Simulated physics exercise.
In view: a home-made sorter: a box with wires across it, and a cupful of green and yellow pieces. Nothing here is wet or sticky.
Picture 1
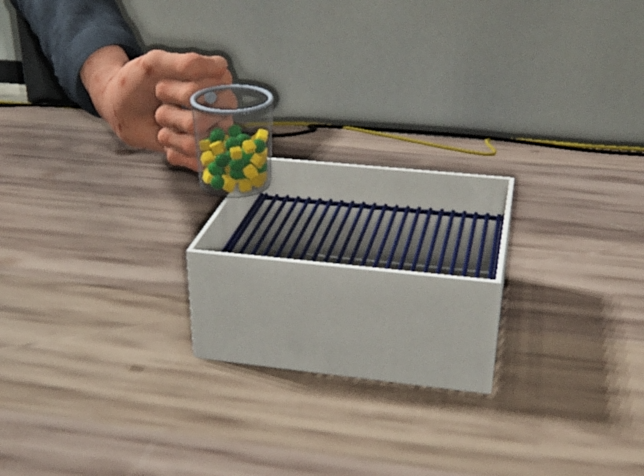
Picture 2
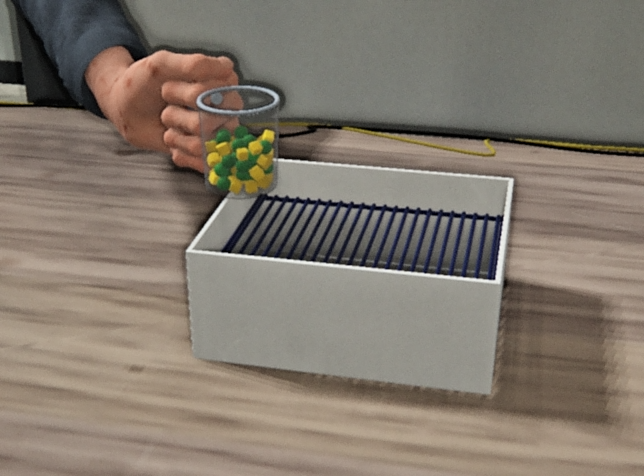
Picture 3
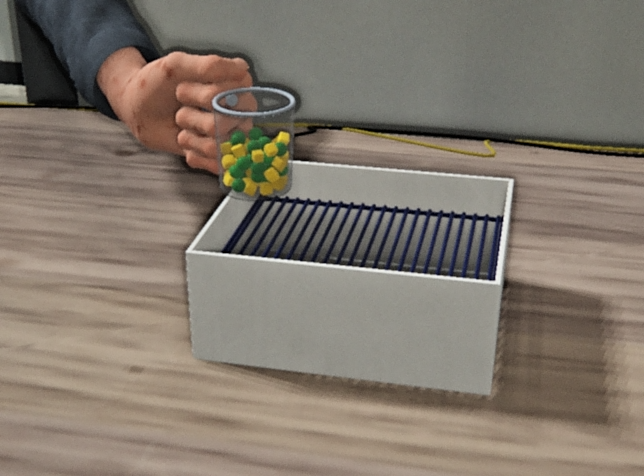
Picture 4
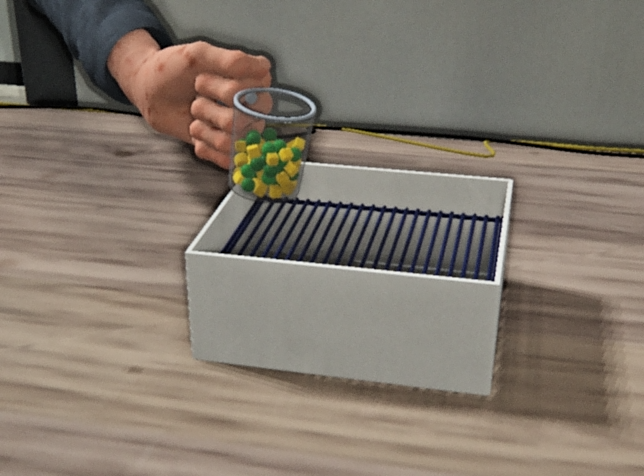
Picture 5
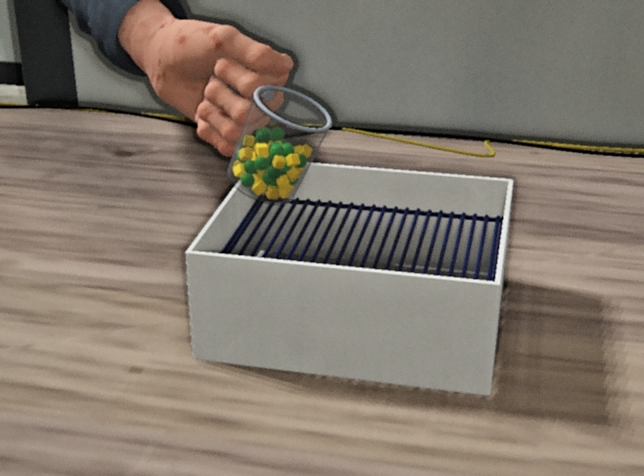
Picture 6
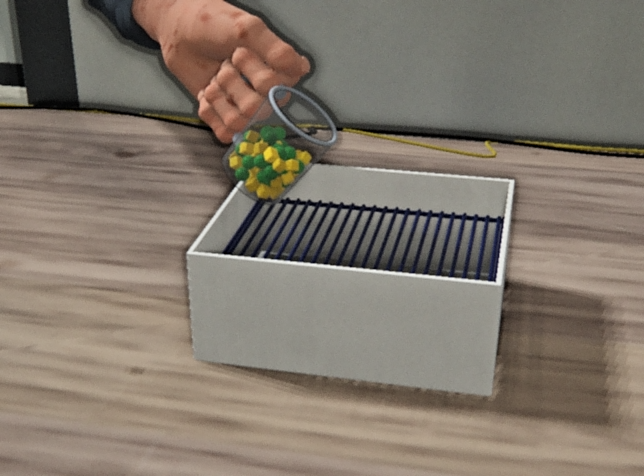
A hand reaching in from the upper left carries a clear cup of green and yellow pieces a short way right, then tilts it rightward over the box's back left corner, the pieces still inside. The open white box sits on a wood-grain surface before a plain grey backdrop, dark wires strung across its inside. The view, from slightly above, stays still.
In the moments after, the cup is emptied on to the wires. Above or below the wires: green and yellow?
Green: They are held back. Yellow: They are held back.
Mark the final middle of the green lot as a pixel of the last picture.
Around (350, 246).
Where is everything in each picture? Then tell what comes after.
The first frame shows cup at (234, 142), upright; rack at (479, 262), 24 wires across; green round beads at (234, 144), wider than the gaps; yellow dice-shaped beads at (236, 156), wider than the gaps.
The second frame shows cup at (240, 143), upright; yellow ones at (242, 157).
The third frame shows cup at (255, 145), upright; green ones at (255, 147).
The fourth frame shows cup at (270, 146), tipped 9°; yellow ones at (263, 171).
The fifth frame shows cup at (277, 147), tipped 23°; green ones at (276, 148).
The sixth frame shows cup at (278, 148), tipped 37°; rack at (480, 265); green ones at (277, 149); yellow ones at (270, 158).
Then, 0.23 s after the last picture, green ones, all in the cup; yellow ones, all in the cup.
Then, 0.52 s after the last picture, green ones, all in the cup; yellow ones, all in the cup.
Then, 0.83 s after the last picture, green ones, about two thirds in the cup, about a third on or over the wires; yellow ones, about two thirds in the cup, about a third on or over the wires.
At rest, green ones, all on the wires, none under the rack; yellow ones, all on the wires, none under the rack.
